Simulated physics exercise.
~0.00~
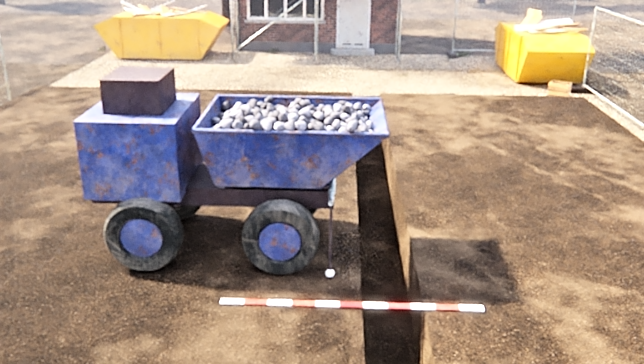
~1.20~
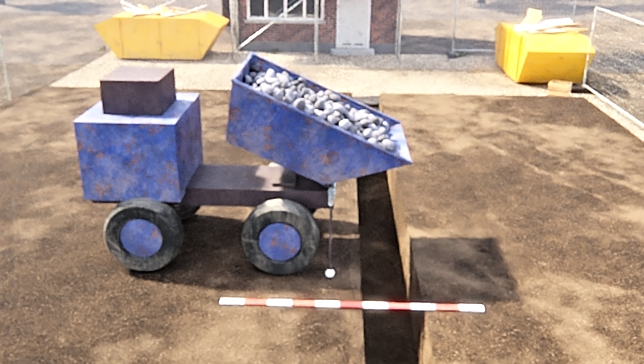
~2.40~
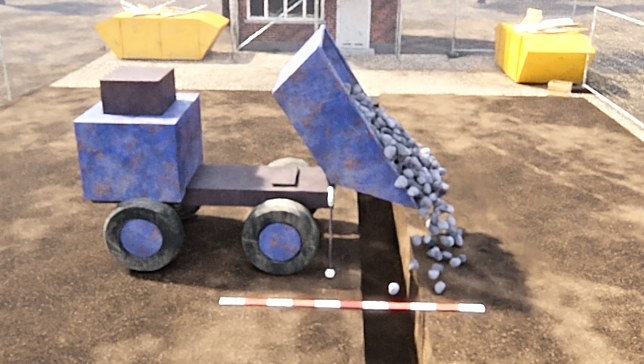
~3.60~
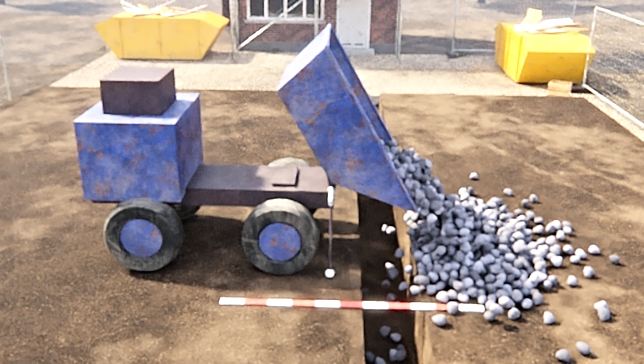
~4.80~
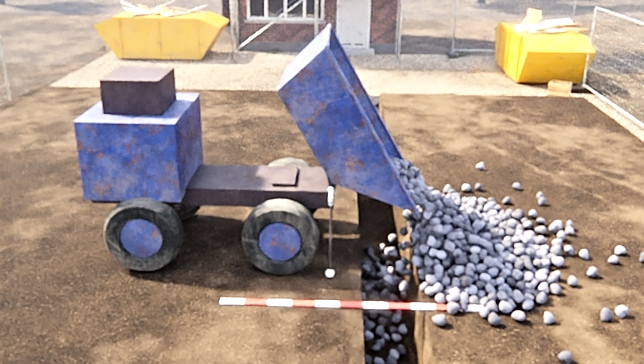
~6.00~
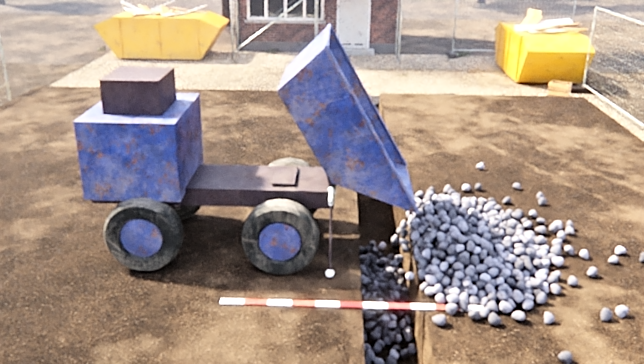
On a building site, a blue dumper tipping its body to the right, grey cobbles heaping beyond a trench and partly filling it.
